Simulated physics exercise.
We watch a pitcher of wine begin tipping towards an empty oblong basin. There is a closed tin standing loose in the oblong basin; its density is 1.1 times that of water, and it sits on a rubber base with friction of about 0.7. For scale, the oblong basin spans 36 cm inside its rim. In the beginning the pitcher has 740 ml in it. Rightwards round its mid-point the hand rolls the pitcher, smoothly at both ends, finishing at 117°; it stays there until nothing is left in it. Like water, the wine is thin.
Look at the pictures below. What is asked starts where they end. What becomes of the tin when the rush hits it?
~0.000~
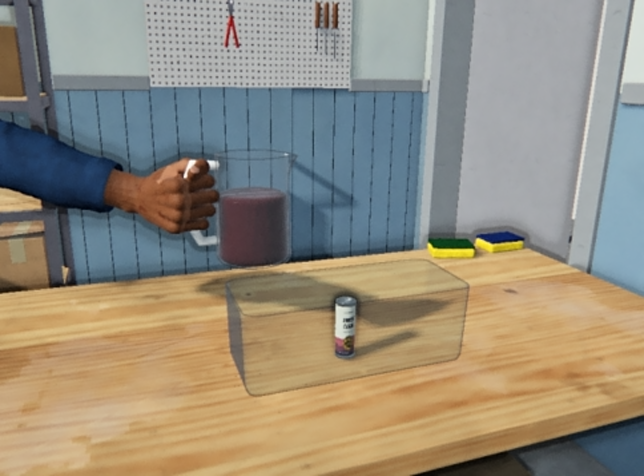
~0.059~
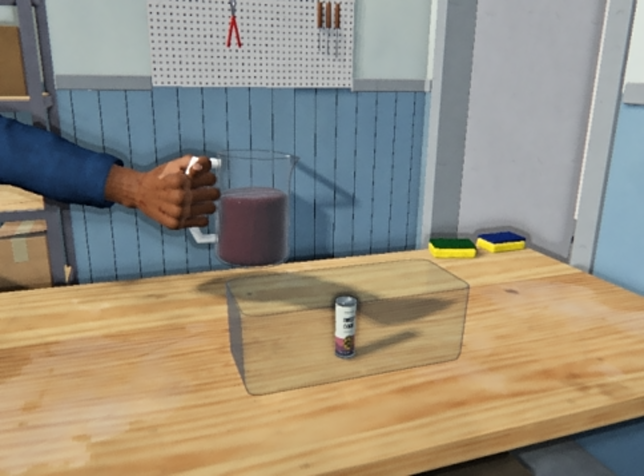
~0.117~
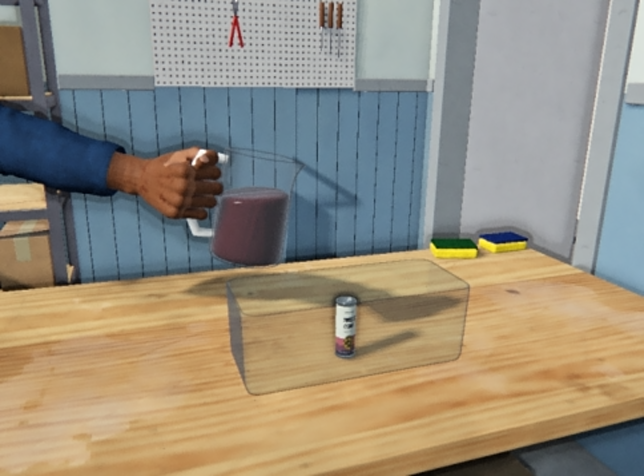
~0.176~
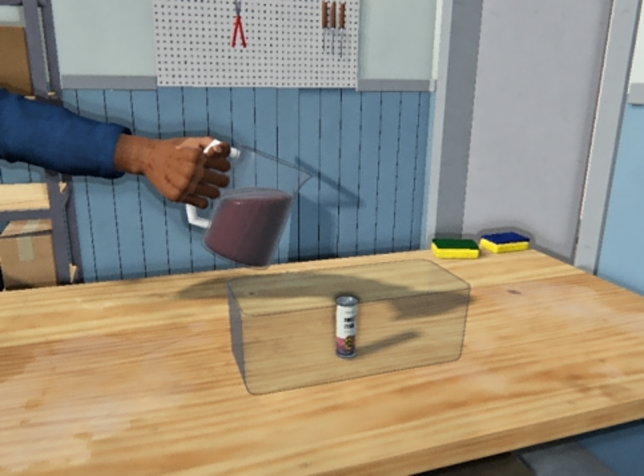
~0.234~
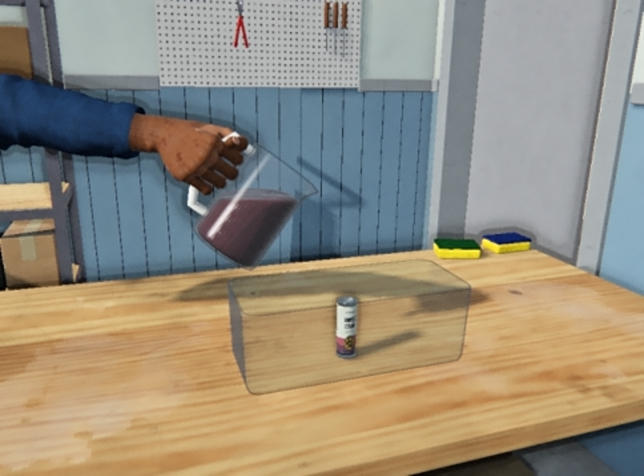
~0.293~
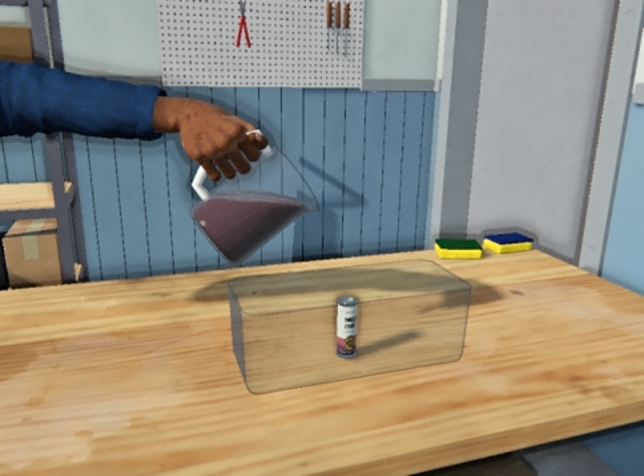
Looks like it will overturn.
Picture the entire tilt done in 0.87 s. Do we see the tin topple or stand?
The tin tips over.
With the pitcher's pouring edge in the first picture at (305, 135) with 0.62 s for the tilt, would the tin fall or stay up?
Result: Tin tipped over.
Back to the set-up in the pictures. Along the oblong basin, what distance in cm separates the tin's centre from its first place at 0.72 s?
Centre to centre, close to 5 cm.
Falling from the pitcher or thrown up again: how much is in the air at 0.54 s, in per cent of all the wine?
Estimate: Some 22 % of the total.
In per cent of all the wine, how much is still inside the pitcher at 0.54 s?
I'd estimate some 60 % remains.
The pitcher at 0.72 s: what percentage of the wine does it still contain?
What remains is about 14 percent of it all.
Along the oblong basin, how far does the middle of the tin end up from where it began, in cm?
All told, the tin's centre has moved close to 11.5 cm.
By 0.54 s the tilt is 113° and 61 per cent is still to pour; the tin stands where it began.
By 0.72 s the tilt is 117° and 14 per cent is still to pour; the tin leans 9°.
By 0.91 s the tilt is 117° and 1 per cent is still to pour; the tin lies on its side.
By 1.11 s the tilt is 117° and 0 per cent is still to pour; the tin lies on its side.
At rest the tin lies on its side.
